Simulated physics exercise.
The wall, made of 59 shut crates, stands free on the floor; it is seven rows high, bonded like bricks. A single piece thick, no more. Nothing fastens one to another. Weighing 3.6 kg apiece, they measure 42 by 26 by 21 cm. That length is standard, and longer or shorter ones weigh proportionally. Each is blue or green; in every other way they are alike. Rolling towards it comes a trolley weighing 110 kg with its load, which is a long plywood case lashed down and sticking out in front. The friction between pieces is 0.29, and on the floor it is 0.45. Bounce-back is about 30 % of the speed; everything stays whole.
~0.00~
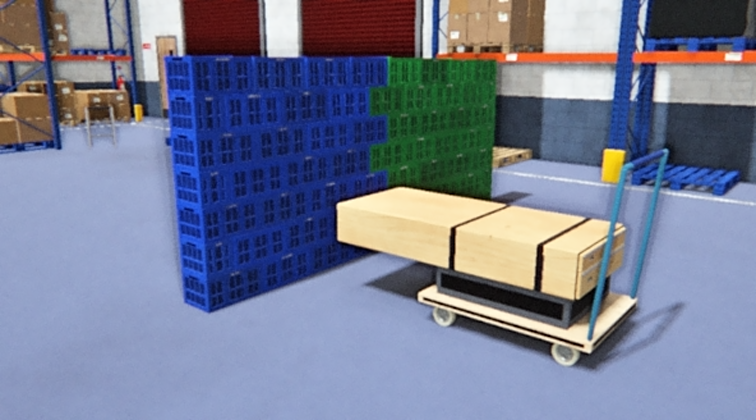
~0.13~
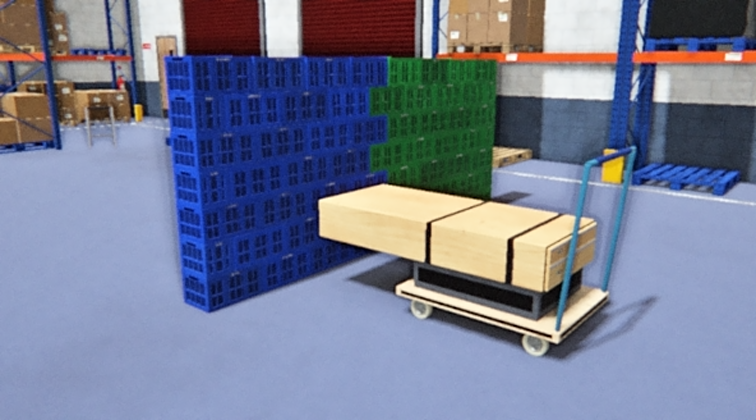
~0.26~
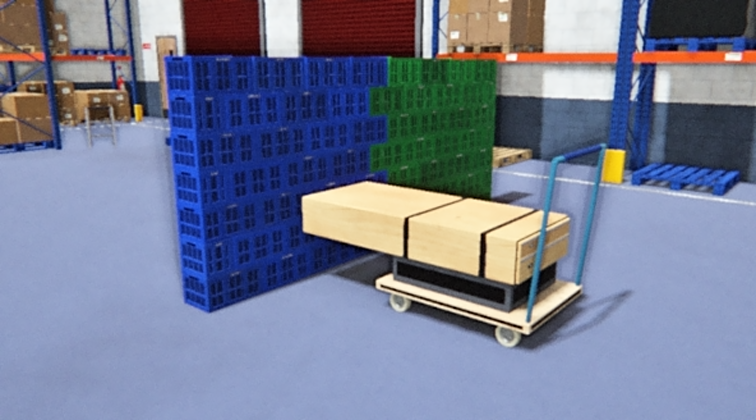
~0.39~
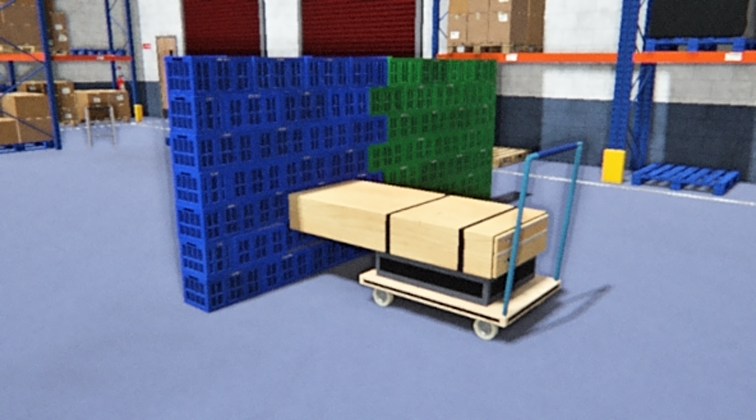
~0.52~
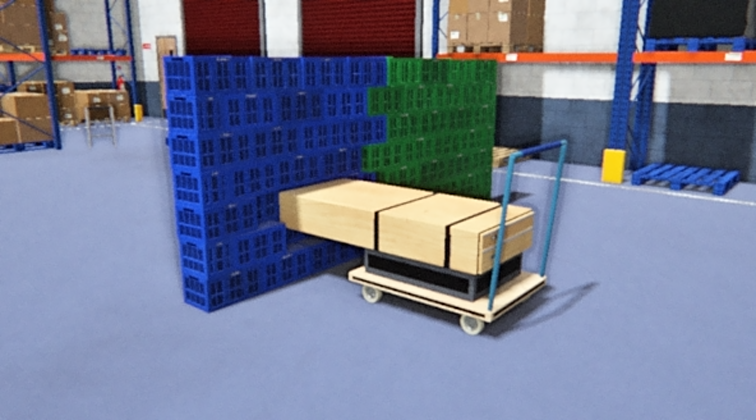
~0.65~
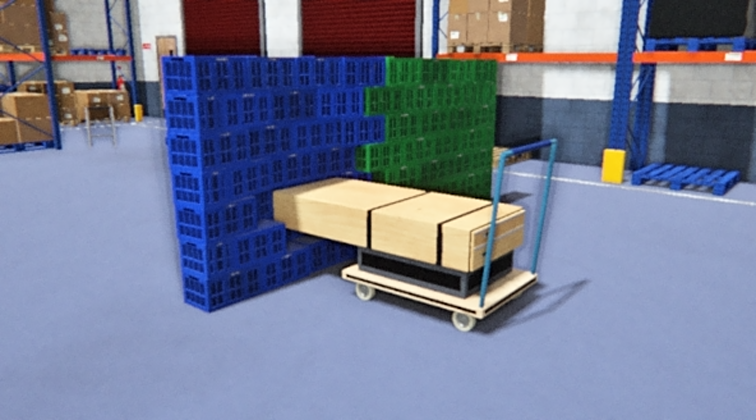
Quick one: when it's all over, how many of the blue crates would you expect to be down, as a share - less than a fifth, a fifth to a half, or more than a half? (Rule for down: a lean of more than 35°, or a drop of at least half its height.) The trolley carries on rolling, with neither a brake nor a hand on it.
Looks like the majority will go down.
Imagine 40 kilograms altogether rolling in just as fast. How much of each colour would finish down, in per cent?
In that case green comes to 0 and blue to 0 percent.
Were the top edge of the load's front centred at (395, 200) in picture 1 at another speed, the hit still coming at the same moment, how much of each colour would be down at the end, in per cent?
You'd end up with green at 0 per cent down and blue at 10 per cent.
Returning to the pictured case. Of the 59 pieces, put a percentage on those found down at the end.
Somewhere near 45 in a hundred.
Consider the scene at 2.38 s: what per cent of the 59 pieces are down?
45 percent by then.
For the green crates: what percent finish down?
By colour: Green 20 per cent.
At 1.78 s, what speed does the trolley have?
Its speed is around 0.0 m/s.
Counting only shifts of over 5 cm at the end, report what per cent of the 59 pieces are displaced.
Displaced: 45 %.
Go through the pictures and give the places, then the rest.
In the first picture (places mark the middle of the side facing us), load (344, 217) 38 cm short of the wall; top blue crate (329, 73); top green crate (436, 71); nothing disturbed.
In the second picture, load (326, 213) 22 cm short of the wall; top blue crate (329, 73).
In the third picture, load (309, 209) 6 cm short of the wall; top blue crate (329, 73).
In the fourth picture, load (295, 206) 7 cm into the wall's line; top blue crate (329, 73); 5 disturbed, none down.
In the fifth picture, load (285, 204) 16 cm into the wall's line; top blue crate (327, 73) shifted 26 mm; 16 disturbed, none down.
In the sixth picture, load (279, 203) 22 cm into the wall's line; top blue crate (321, 73) shifted 8 cm; top green crate (436, 71); 19 disturbed, none down.
After 1.26 s, load 35 cm past the wall's line, still rolling; 4 of the 28 blue crates down (4 of 59 in all colours); top blue crate leaning 9°; top green crate leaning 8°.
After 1.78 s, load 39 cm past the wall's line, stopped; 20 of the 28 blue crates down (24 of 59 in all colours); top blue crate leaning 33°, 47 cm lower; top green crate leaning 35°.
After 2.38 s, load 39 cm past the wall's line, stopped; 20 of the 28 blue crates down (26 of 59 in all colours); top blue crate leaning 60°, 1.07 m lower; top green crate leaning 52°, 1.14 m lower.
At rest (3.8 s), load 39 cm past the wall's line, stopped; 20 of the 28 blue crates down (26 of 59 in all colours); top blue crate on its side; top green crate upside down. That is 71 per cent. As the last picture would show them, middles, top blue crate near (91, 186), top green crate near (401, 183).
